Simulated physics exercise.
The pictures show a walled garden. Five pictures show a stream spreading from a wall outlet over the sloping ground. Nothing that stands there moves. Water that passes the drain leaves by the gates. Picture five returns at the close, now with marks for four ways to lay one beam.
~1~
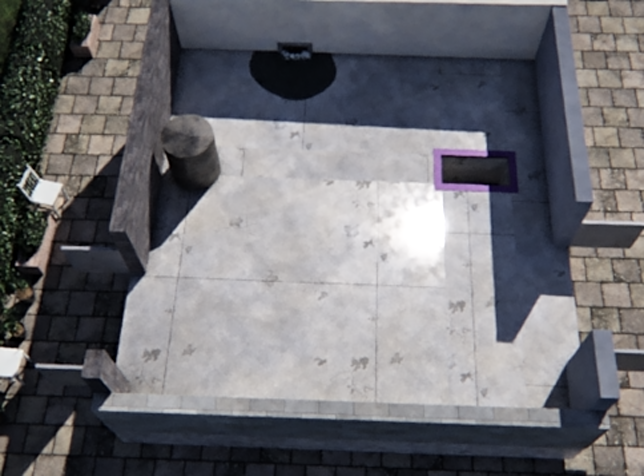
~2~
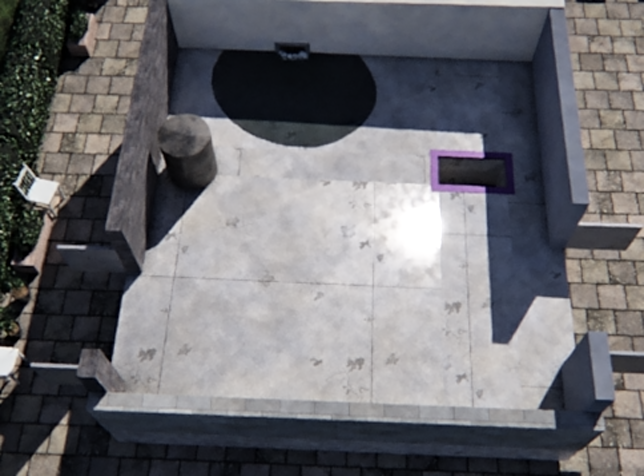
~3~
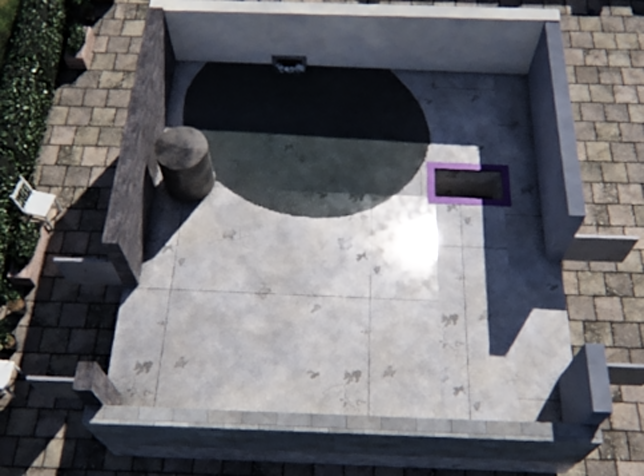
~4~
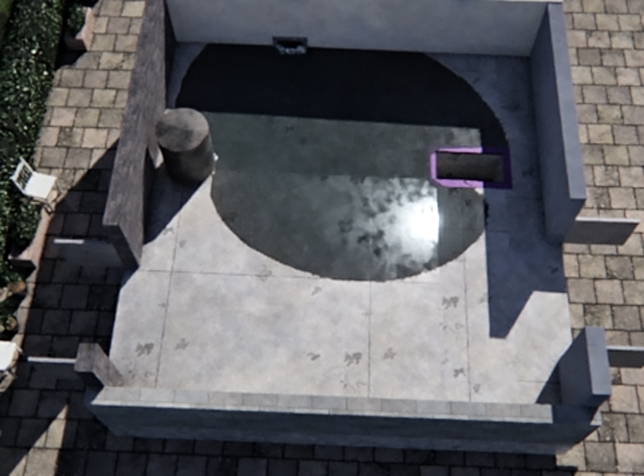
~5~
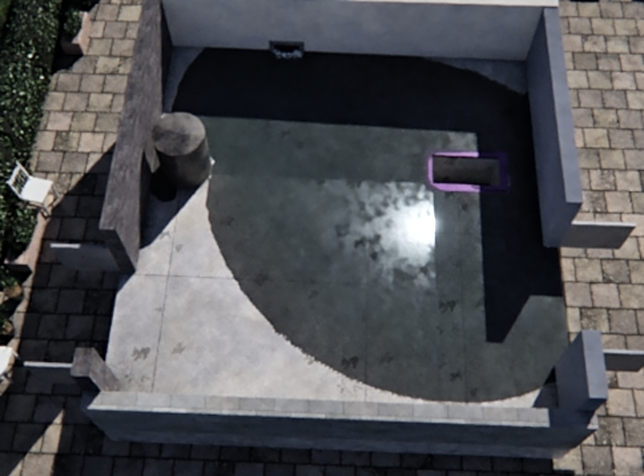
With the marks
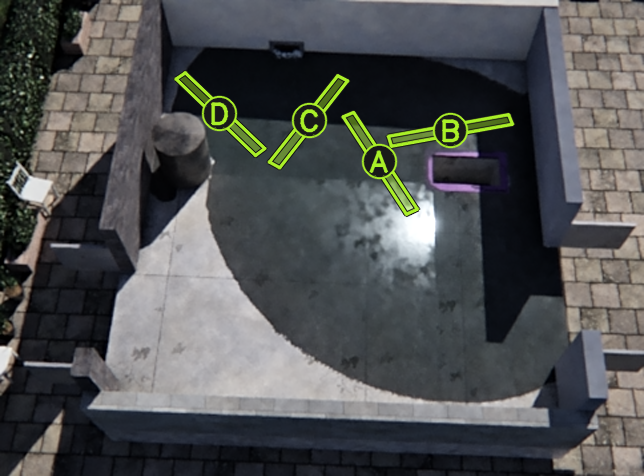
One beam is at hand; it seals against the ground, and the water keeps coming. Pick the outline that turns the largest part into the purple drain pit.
D beats the others.
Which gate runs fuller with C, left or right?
The right one.
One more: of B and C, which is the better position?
That would be B.
On the marked copy, A from (348, 114) to (411, 211); B from (389, 141) to (510, 119); C from (274, 164) to (342, 78); D from (180, 75) to (260, 151).
Choosing A, about 12 % of the stream goes into the purple drain pit, about 88 % out by the gates.
Choosing B, about 14 % of the stream goes into the purple drain pit, about 86 % out by the gates.
Choosing C, about 10 % of the stream goes into the purple drain pit, about 90 % out by the gates.
Choosing D, about 29 % of the stream goes into the purple drain pit, about 71 % out by the gates.
